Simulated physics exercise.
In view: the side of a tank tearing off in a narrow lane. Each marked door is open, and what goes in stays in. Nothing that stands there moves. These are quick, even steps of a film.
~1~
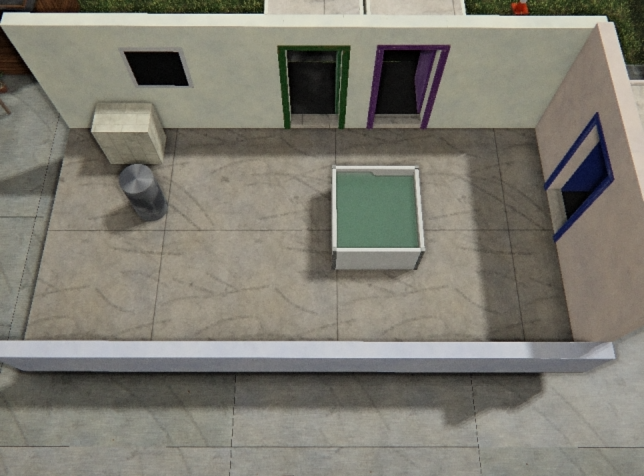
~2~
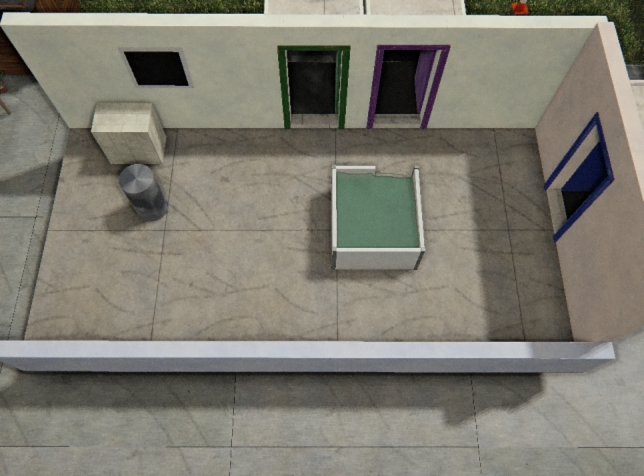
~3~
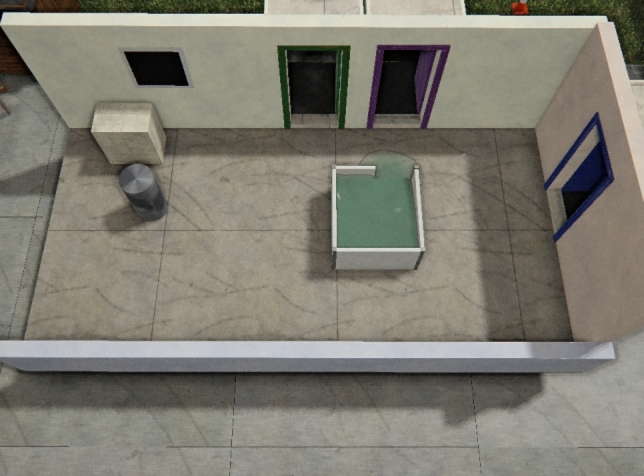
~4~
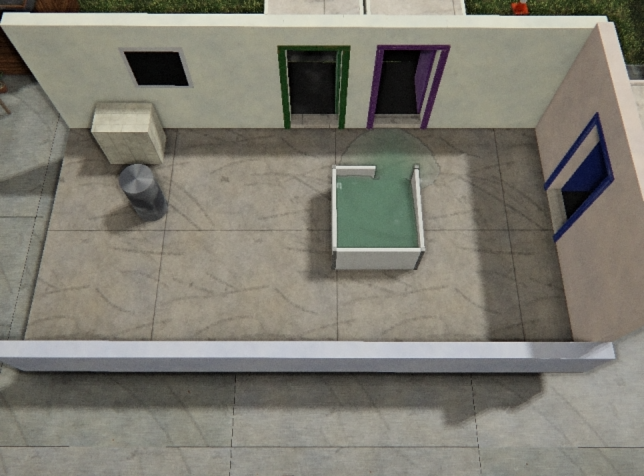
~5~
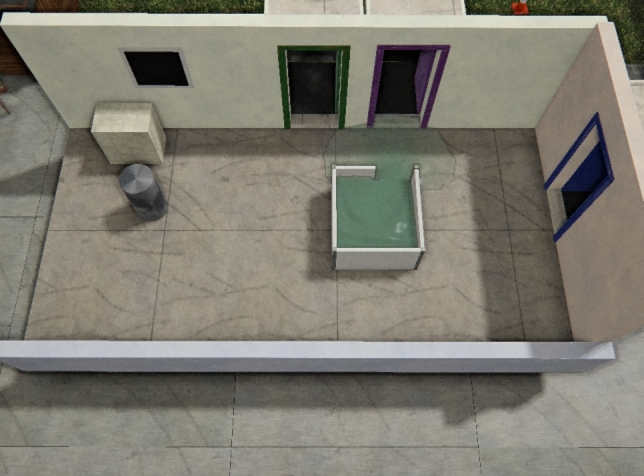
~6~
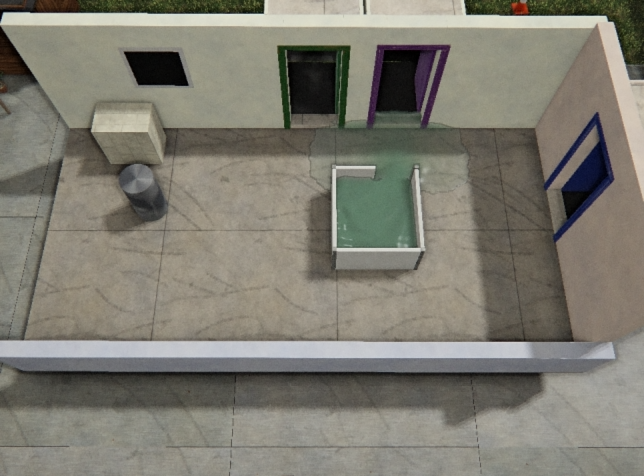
Green water in a white-walled square tank pours through a gap that opens in the tank's far side, spreading in a thin sheet across the paved floor toward the wall with the green and purple doorways as the tank's level lowers.
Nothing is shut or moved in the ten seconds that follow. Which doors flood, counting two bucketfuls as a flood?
The purple door floods; the blue door holds within the limit; the green door holds within the limit.
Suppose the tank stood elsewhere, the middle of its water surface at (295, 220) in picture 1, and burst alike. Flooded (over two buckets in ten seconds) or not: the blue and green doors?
Then: Blue door stays under, green door lets more in.
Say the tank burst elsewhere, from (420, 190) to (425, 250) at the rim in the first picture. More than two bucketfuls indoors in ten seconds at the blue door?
In short: Blue goes over.
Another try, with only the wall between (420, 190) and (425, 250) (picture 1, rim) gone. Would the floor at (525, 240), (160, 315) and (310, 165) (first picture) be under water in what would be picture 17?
In turn: Awash, free of water, no water.
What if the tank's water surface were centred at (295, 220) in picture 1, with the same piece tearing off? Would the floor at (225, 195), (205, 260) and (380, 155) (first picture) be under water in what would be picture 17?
As listed: Clear, clear, wet.
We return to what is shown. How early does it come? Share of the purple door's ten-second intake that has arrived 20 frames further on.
I make it 95 per cent.
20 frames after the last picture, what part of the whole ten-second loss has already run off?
Close to 65 %.
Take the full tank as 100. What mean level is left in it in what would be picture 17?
I make it 46 per cent.
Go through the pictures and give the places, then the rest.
In the first picture, the tank at (377, 209) is whole and still.
In the second picture, water pours out on the tank's far side and has run to a hidden place.
In the third picture, water pours out on the tank's far side and has run to (384, 153).
In the fourth picture, water pours out on the tank's far side and has run to (380, 129).
In the fifth picture, the front is at (342, 129), out from the gap on the tank's far side.
In the sixth picture, the front is at (456, 129), out from the gap on the tank's far side.
A moment on, water covers 15 % of the floor; the purple door far over two buckets in, the blue door not reached, the green door wet at the sill, nothing in.
Next, water covers 20 % of the floor; the purple door far over two buckets in, the blue door wet at the sill, nothing in, the green door under two buckets in.
Then, water covers 35 % of the floor; the purple door far over two buckets in, the blue door wet at the sill, nothing in, the green door under two buckets in.
Later, water covers 55 % of the floor; the purple door far over two buckets in, the blue door wet at the sill, nothing in, the green door under two buckets in.
In the end, water covers 75 % of the floor; the purple door far over two buckets in, the blue door wet at the sill, nothing in, the green door under two buckets in.
